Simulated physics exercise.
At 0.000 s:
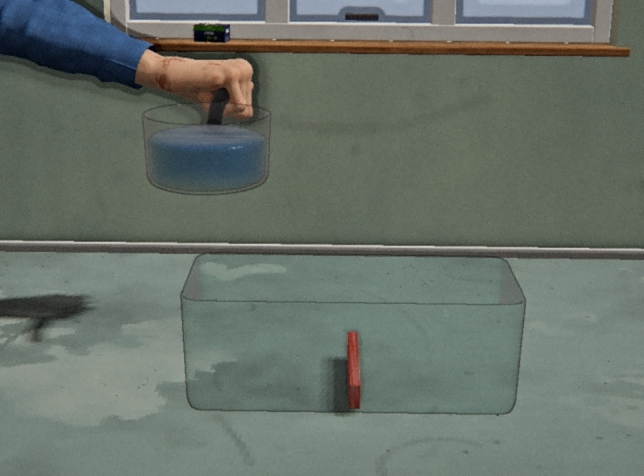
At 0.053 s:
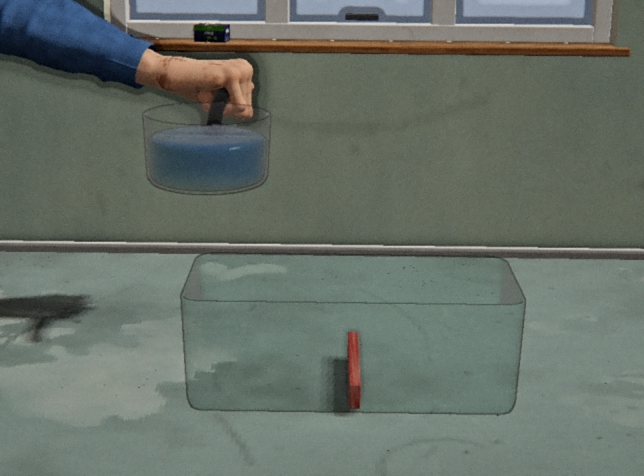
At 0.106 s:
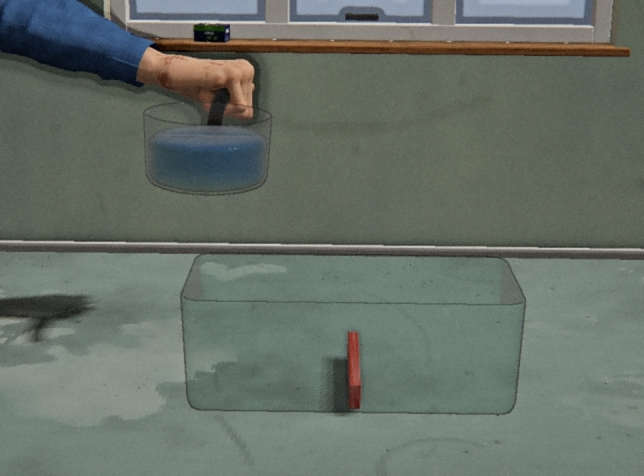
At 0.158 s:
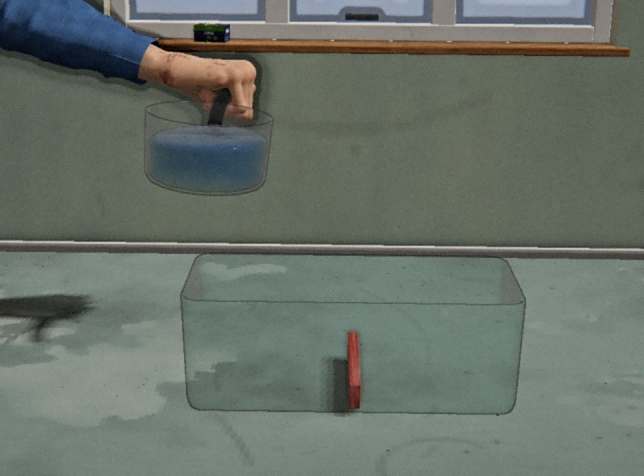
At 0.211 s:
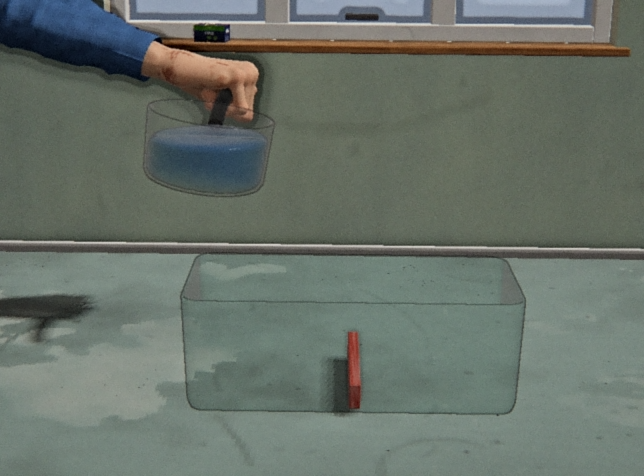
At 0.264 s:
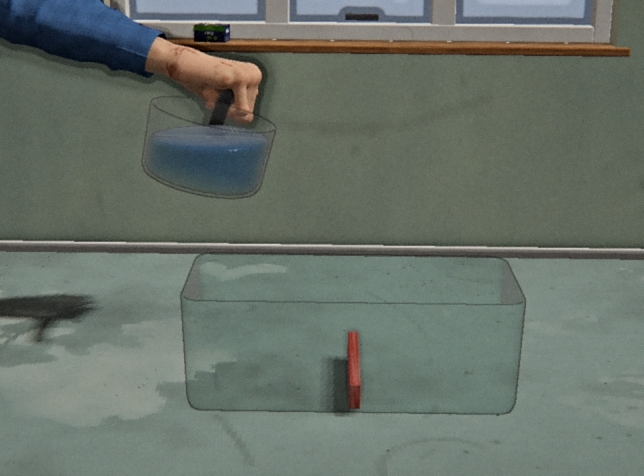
Beneath a window in a green-walled room, a hand held a clear round container of blue water above and left of a long see-through basin with a low red wall inside, slowly tilting it slightly rightward.
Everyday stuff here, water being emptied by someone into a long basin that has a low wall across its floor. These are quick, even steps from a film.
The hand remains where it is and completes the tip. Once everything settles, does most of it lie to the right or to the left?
Hmm, the left portion ends up holding the most.
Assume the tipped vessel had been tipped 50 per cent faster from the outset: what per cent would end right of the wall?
Roughly 15 percent.
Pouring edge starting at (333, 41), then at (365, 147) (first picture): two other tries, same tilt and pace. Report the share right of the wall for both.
About 85 % the first time, about 90 % the second.
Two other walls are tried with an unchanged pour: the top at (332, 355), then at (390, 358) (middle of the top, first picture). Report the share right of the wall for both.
That'd be about 55 percent for the first and about 10 percent for the other.
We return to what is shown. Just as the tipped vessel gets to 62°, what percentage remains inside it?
About 70 per cent.
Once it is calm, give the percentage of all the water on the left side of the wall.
75 % or thereabouts.
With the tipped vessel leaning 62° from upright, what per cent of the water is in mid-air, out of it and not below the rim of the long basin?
Roughly 25 in a hundred.
After 0.67 s the tilt is 62° and 71 per cent is still to pour, 5 is left of the wall and 0 right of it.
After 0.96 s the tilt is 91° and 19 per cent is still to pour, 49 is left of the wall and 17 right of it.
After 1.27 s the tilt is 95° and 3 per cent is still to pour, 73 is left of the wall and 20 right of it.
After 1.61 s the tilt is 95° and 1 per cent is still to pour, 77 is left of the wall and 21 right of it.
In the end 77 per cent lies left of the wall, 22 right of it and 1 outside.
